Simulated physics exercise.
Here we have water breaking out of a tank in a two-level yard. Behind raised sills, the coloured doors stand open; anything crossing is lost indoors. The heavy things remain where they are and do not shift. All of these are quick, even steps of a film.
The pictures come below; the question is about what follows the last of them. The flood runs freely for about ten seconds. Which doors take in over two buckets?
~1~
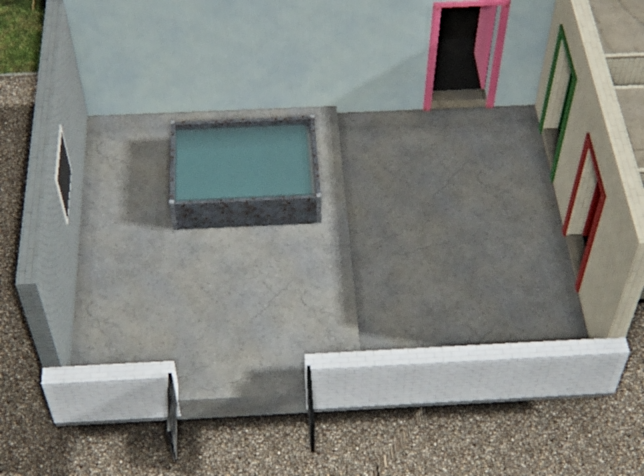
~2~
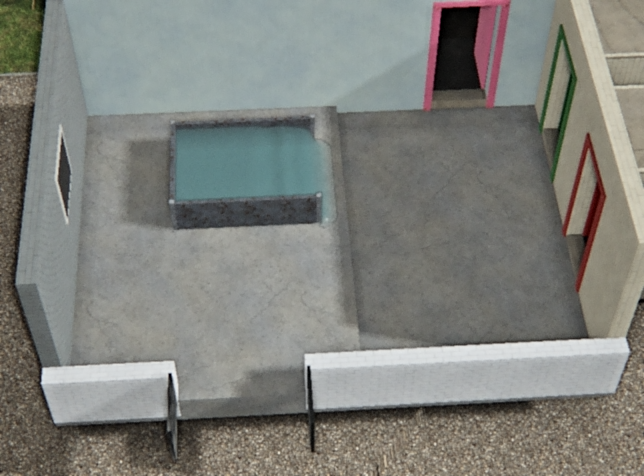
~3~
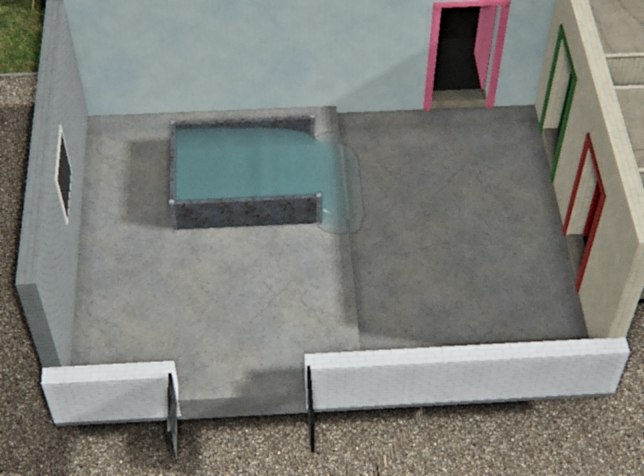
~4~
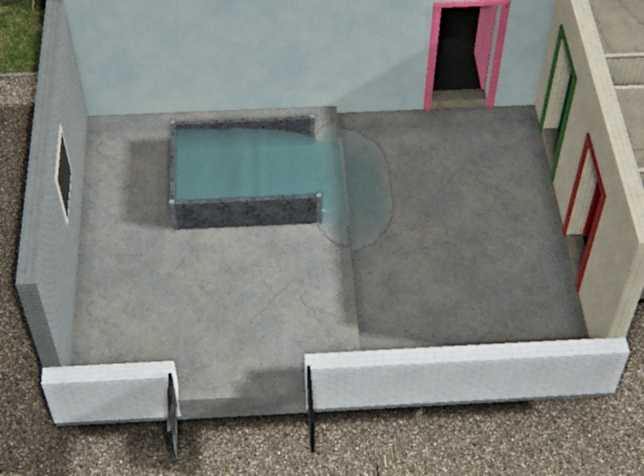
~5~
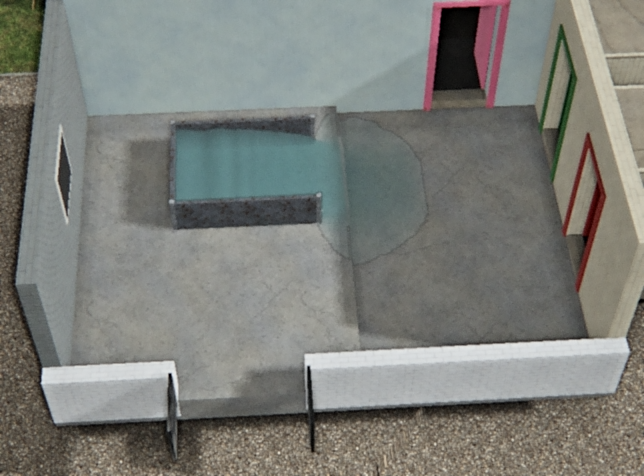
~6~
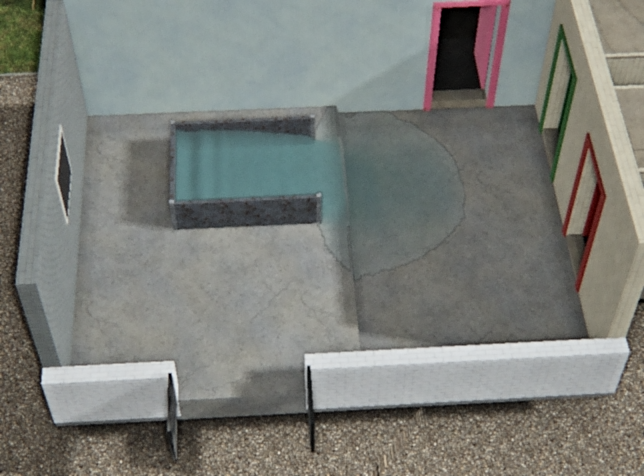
Door by door: The red door does, the pink door does not, the green door does.
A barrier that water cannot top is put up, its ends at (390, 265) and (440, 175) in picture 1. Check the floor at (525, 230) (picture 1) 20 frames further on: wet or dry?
At that spot: Submerged.
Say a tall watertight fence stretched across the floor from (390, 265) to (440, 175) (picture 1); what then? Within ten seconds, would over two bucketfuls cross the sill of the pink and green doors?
Note: Pink exceeds threshold; green exceeds threshold.
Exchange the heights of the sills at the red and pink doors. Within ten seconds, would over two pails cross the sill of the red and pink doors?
Red door falls short; pink door exceeds the limit.
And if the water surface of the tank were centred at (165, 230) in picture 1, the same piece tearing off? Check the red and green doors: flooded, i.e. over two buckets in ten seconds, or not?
One by one: Red door is over; green door lets less in.
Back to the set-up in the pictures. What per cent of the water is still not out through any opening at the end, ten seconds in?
88 %.
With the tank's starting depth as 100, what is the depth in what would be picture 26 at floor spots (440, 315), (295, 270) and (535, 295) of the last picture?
In the order asked, some 2, 0 and 14 in a hundred.
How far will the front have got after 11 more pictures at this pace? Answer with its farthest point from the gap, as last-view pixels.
I'd point to (573, 304).
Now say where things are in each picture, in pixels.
The open tank at (244, 162) is whole and still, in the first picture.
The front is at (326, 222), out from the gap at (314, 175), in the second picture.
Water pours out at (314, 176) and has run to (347, 228), in the third picture.
Water pours out at (314, 176) and has run to (368, 240), in the fourth picture.
The front is at (421, 212), out from the gap at (314, 176), in the fifth picture.
The front is at (457, 214), out from the gap at (314, 176), in the sixth picture.
A moment on, water covers 30 % of the floor; the red door not reached, the pink door wet at the sill, nothing in, the green door wet at the sill, nothing in.
Next, water covers 40 % of the floor; the red door under two buckets in, the pink door wet at the sill, nothing in, the green door under two buckets in.
Then, water covers 40 % of the floor; the red door over two buckets in, the pink door wet at the sill, nothing in, the green door over two buckets in.
Later, water covers 50 % of the floor; the red door far over two buckets in, the pink door wet at the sill, nothing in, the green door over two buckets in.
In the end, water covers 50 % of the floor; the red door far over two buckets in, the pink door wet at the sill, nothing in, the green door over two buckets in.
